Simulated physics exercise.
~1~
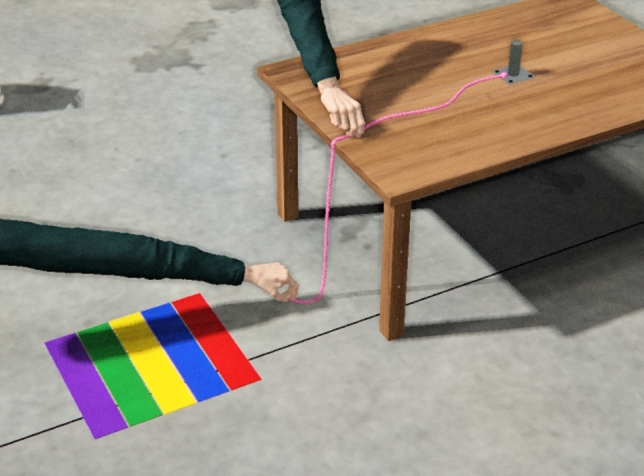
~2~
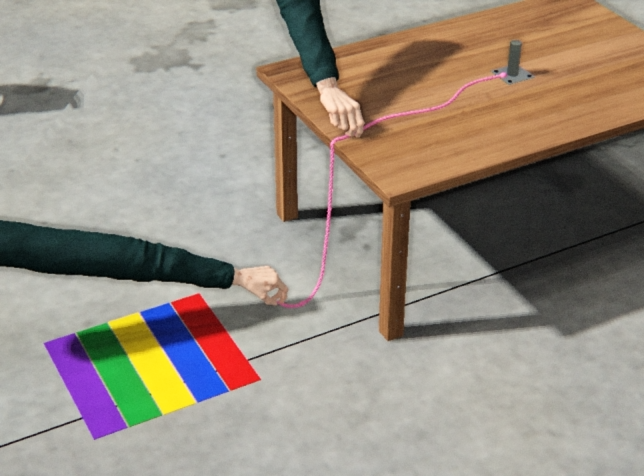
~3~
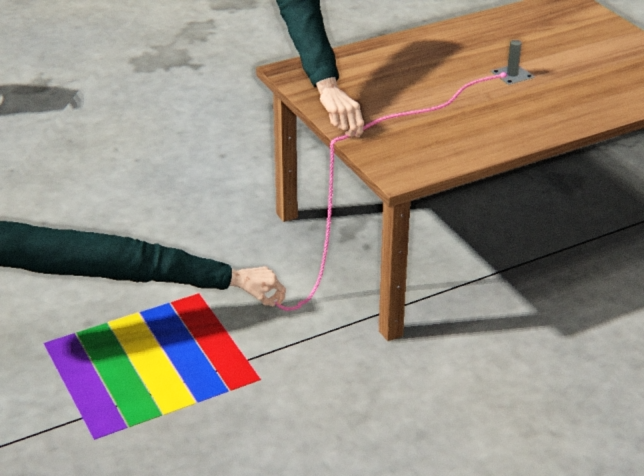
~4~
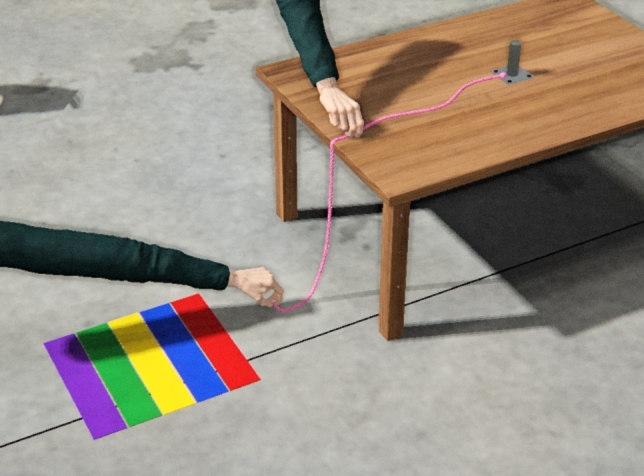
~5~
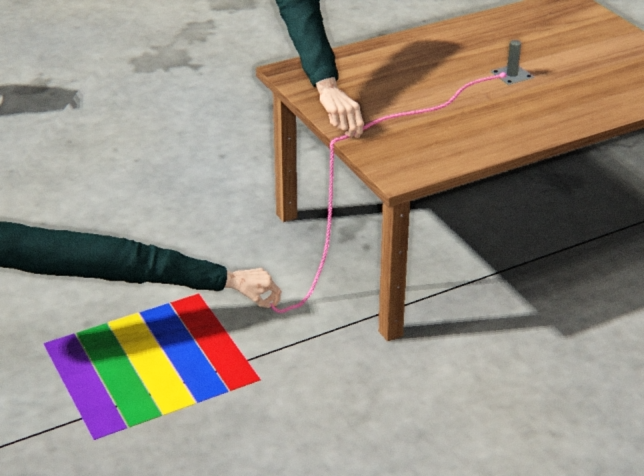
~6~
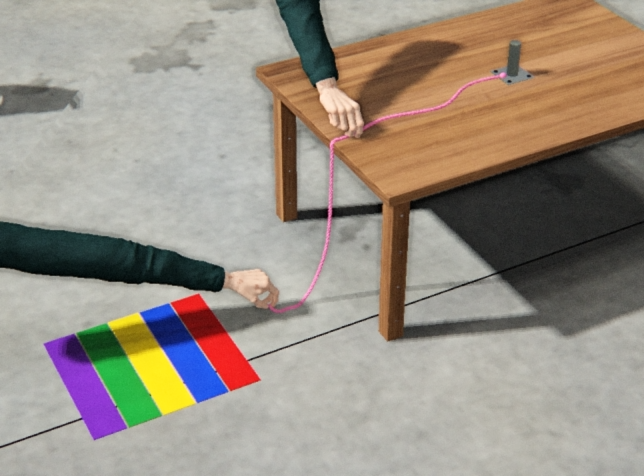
A hand near the floor holding the end of a pink cord shifts slightly left toward five coloured strips, while another hand presses the cord at the edge of a wooden table, where it runs from a small post.
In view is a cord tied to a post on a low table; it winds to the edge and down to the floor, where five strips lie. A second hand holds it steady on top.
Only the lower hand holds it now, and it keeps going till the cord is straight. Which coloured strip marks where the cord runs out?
Blue.
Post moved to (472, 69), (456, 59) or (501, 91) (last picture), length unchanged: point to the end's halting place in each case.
About (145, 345), then (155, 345), then (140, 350).
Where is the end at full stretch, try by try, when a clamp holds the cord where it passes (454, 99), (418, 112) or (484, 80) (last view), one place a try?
Results: (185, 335); (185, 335); (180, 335).
A little later, end near (245, 313); short of the strips.
Next, end near (205, 327); over red.
When it is tight, end near (180, 335); over blue. The blue one.
